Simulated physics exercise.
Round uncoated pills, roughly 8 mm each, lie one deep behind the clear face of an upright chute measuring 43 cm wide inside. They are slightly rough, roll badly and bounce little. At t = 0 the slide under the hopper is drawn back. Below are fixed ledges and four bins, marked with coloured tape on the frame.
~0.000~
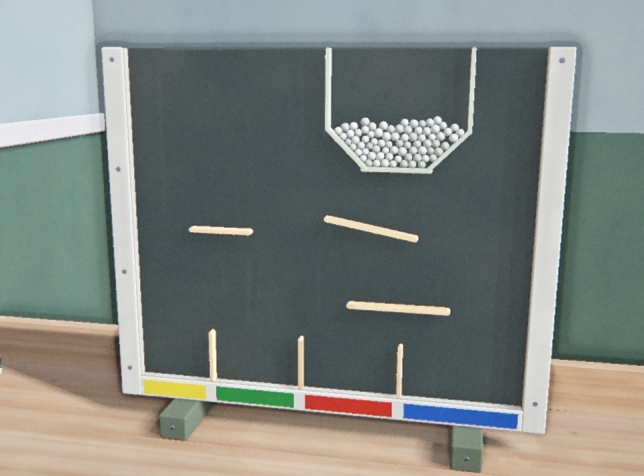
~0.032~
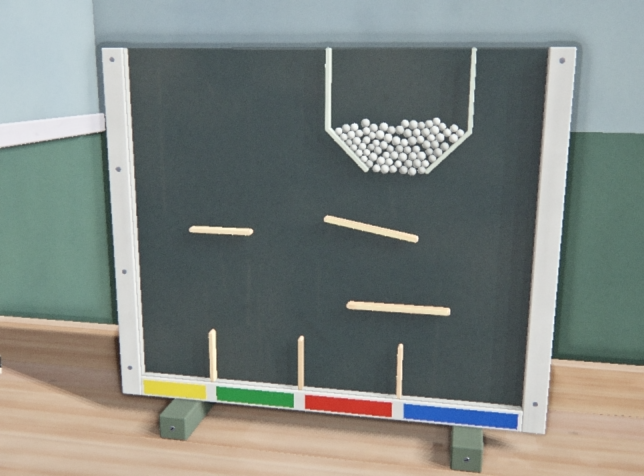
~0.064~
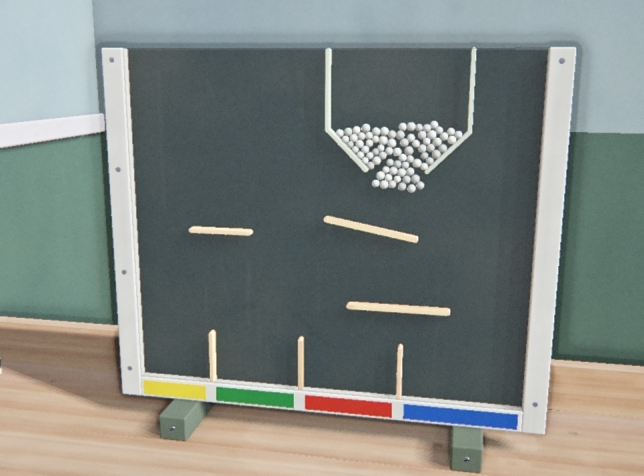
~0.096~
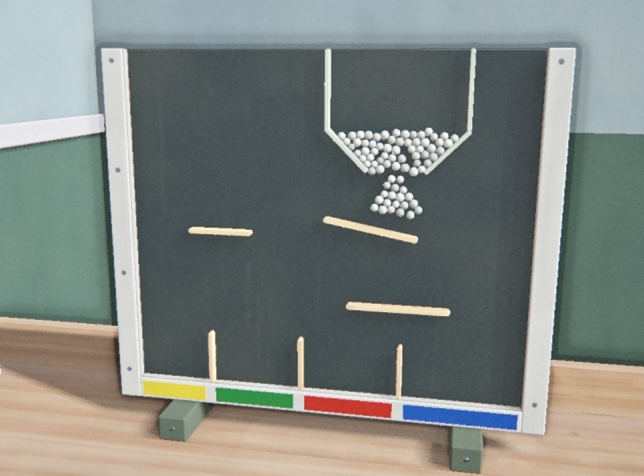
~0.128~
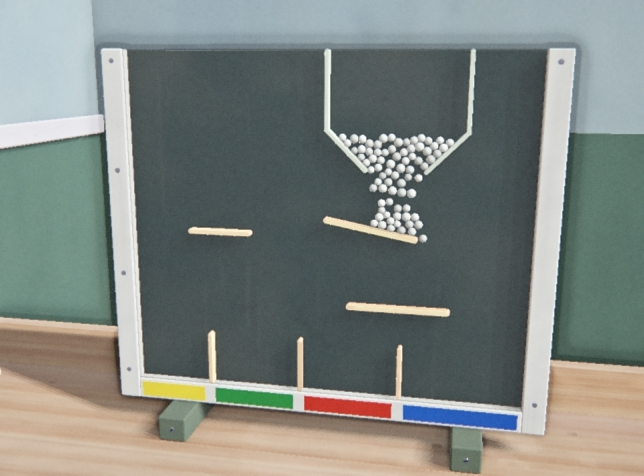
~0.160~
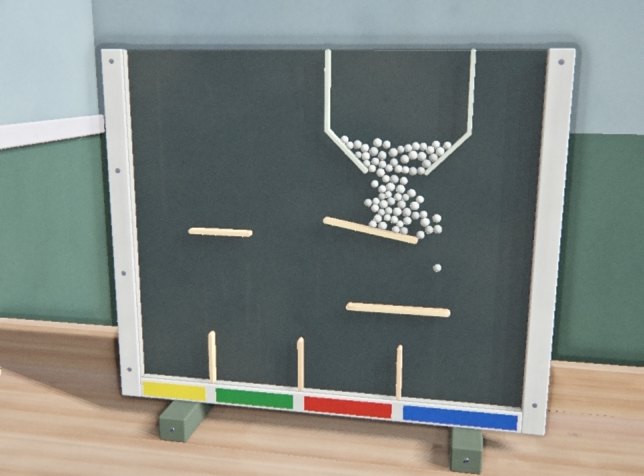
In a room with a wooden floor and a green and pale blue wall, a dark upright board in a white frame is seen from the front, slightly above. A hopper of small white balls sits at upper right, over three tan ledges, three short dividers and yellow, green, red and blue strips. The hopper's bottom opens and balls pour onto the sloping ledge, some passing its right end.
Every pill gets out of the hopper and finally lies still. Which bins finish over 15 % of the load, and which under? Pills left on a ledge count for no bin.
Green under, yellow under, blue over, red under 15 %.
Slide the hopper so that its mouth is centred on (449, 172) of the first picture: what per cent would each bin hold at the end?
Green bin: 0; yellow bin: 0; blue bin: 55; red bin: 10.
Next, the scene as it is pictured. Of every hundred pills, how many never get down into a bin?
About 35 per cent.
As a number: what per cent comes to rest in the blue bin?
About 65 per cent.
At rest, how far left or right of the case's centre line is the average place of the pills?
Some 13 cm right of it.
After 0.24 s 85 % have left the hopper; down in the bins, nothing yet.
After 0.34 s 100 % have left the hopper; down in the bins, blue 15 %.
In the end, by 1.8 s, green 0 %, yellow 0 %, blue 65 %, red 0 %, left higher up 35 %.
